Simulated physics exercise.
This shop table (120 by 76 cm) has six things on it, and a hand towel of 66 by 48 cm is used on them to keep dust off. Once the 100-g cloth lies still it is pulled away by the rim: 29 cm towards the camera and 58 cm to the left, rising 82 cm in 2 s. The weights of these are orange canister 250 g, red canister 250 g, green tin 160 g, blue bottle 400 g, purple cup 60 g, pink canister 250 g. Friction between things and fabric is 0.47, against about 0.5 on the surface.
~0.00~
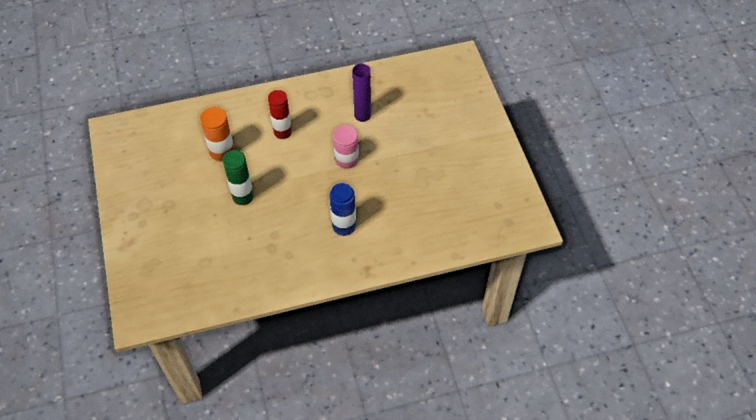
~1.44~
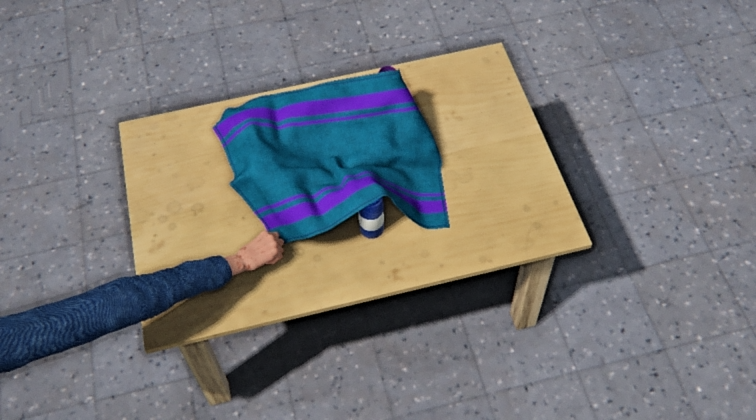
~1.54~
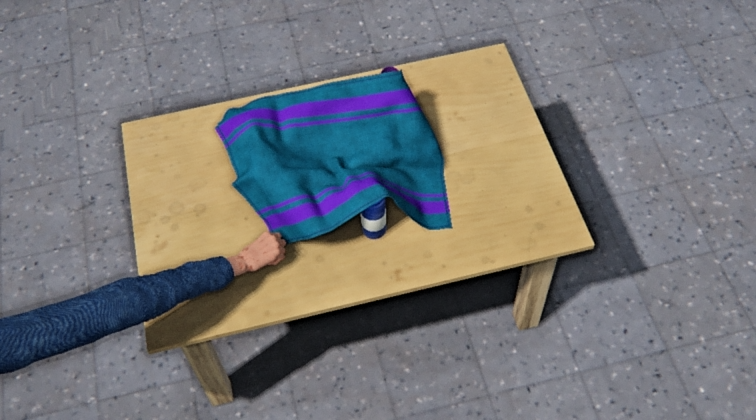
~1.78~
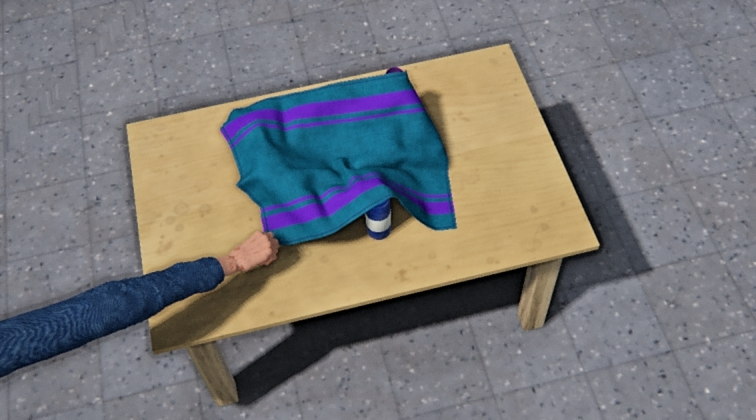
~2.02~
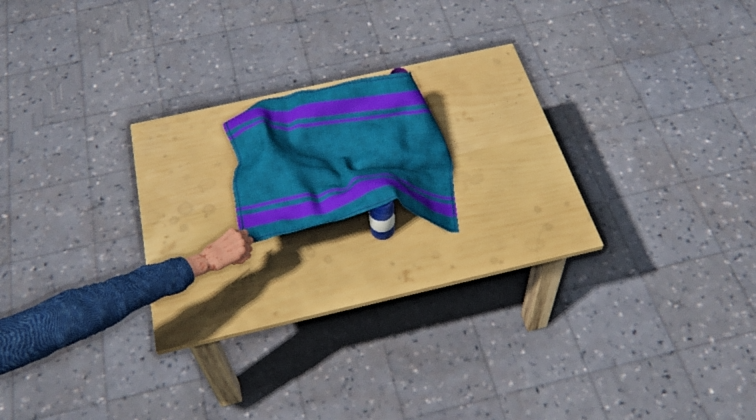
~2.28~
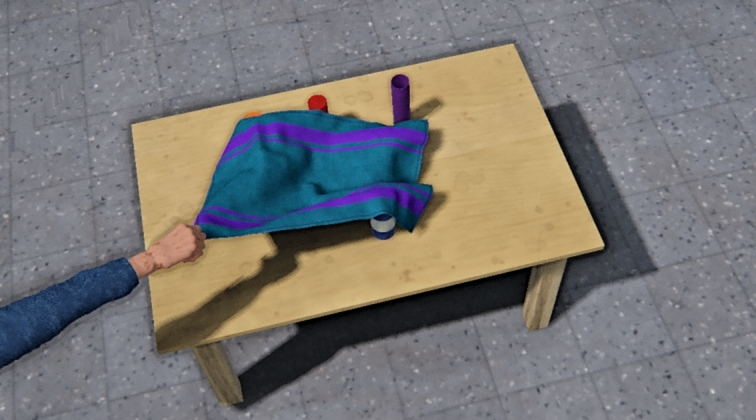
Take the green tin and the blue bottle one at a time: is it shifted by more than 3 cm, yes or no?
Green tin - yes, blue bottle - no.
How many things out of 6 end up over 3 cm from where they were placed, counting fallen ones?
The total comes out at 1.
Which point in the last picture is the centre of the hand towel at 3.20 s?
I'd point to about (38, 327).
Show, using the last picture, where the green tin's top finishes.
End position in the last picture: Approx. (248, 227).
At 2.6 s, middle of the hand towel at (243, 212); green tin 5 cm off its start, purple cup 2 cm off its start.
At 2.9 s, middle of the hand towel at (132, 267); green tin on its side, 13 cm off its start, purple cup 2 cm off its start.
At 3.2 s, middle of the hand towel at (38, 327); green tin on its side, 13 cm off its start at (244, 221), purple cup 2 cm off its start at (402, 79).
At 3.5 s, middle of the hand towel at (9, 349); green tin on its side, 13 cm off its start, purple cup 2 cm off its start.
At 4.3 s, middle of the hand towel at (57, 280); green tin on its side, 13 cm off its start at (248, 227), blue bottle 0 cm off its start at (381, 196), purple cup 2 cm off its start at (402, 79).
